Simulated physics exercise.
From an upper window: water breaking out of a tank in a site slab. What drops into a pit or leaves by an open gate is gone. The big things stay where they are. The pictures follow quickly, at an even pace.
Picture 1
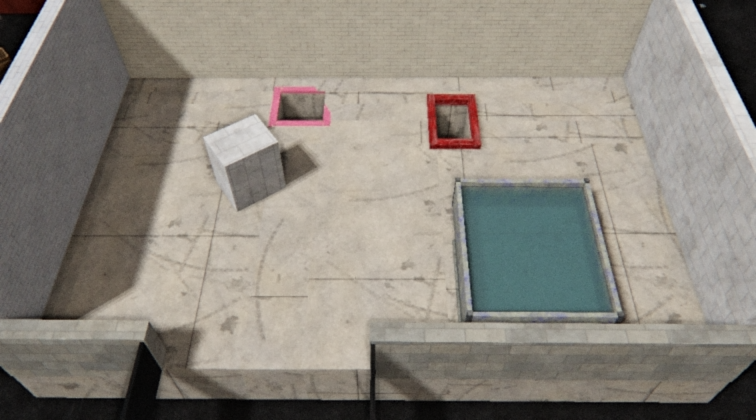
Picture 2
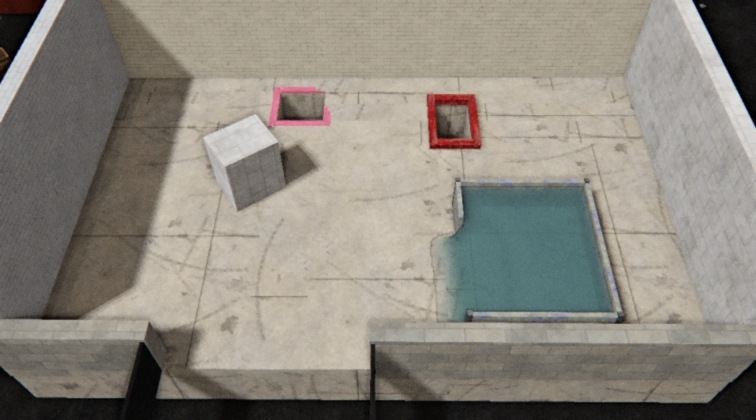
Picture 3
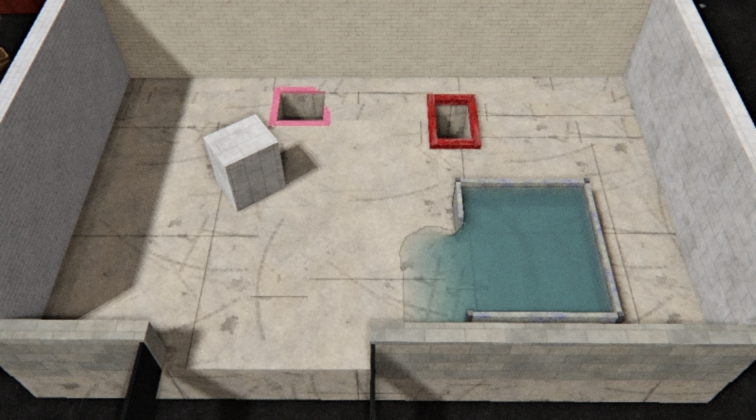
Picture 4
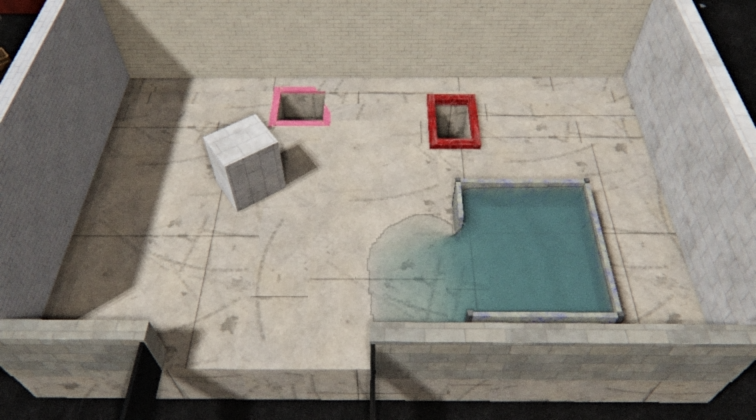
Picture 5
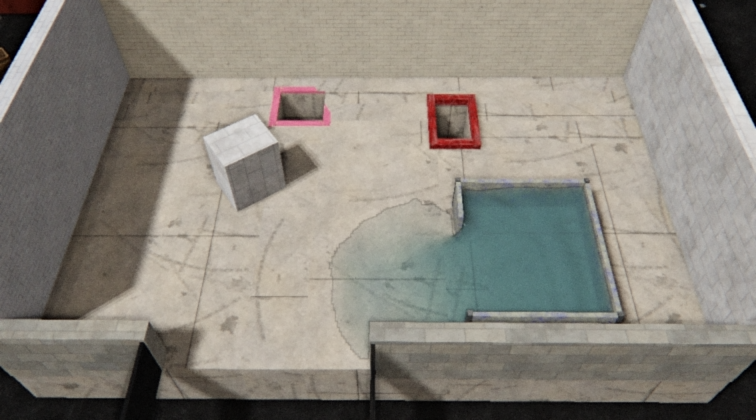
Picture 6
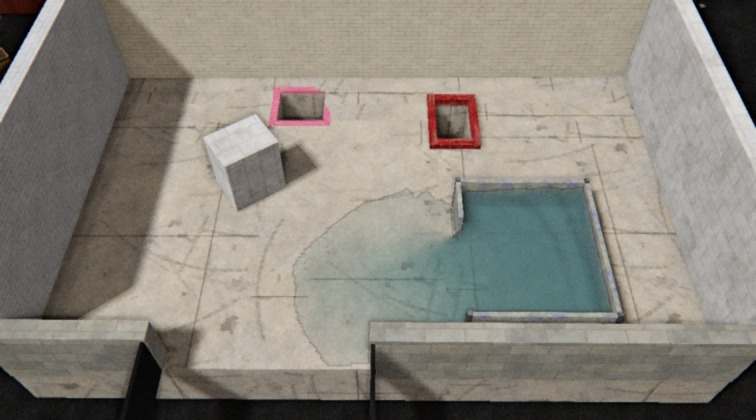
Water pours from a gap in the tank's left side and spreads across the slab.
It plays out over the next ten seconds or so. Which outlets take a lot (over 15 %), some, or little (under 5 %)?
In the end: The gate takes more than 15 %; the pink pit takes from 5 to 15 %; the red pit takes less than 5 %.
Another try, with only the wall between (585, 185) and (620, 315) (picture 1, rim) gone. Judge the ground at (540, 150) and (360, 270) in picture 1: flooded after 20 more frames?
In that order: Under water, free of water.
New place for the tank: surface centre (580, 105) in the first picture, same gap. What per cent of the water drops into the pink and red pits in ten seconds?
Parts in a hundred: Pink 4, red 20.
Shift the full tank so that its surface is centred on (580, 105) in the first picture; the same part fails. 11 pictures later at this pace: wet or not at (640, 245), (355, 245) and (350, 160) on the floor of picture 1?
One after the other: Dry, under water, awash.
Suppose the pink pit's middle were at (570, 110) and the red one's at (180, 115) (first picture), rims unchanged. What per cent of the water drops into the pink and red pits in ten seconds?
Per cent: Pink 0, red 0.
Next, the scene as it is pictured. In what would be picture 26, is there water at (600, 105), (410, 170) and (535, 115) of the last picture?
One after the other: Free of water, not flooded, no water.
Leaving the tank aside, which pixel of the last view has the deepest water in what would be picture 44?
I would point to (129, 85).
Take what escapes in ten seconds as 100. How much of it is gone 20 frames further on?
Close to 35 %.
A moment on, water covers 25 % of the floor; the gate 1 %, the pink pit 0 %, the red pit 0 %.
Next, water covers 35 % of the floor; the gate 5 %, the pink pit 0 %, the red pit 0 %.
Then, water covers 40 % of the floor; the gate 11 %, the pink pit 0 %, the red pit 0 %.
Later, water covers 50 % of the floor; the gate 17 %, the pink pit 1 %, the red pit 0 %.
In the end, water covers 55 % of the floor; the gate 24 %, the pink pit 8 %, the red pit 0 %.
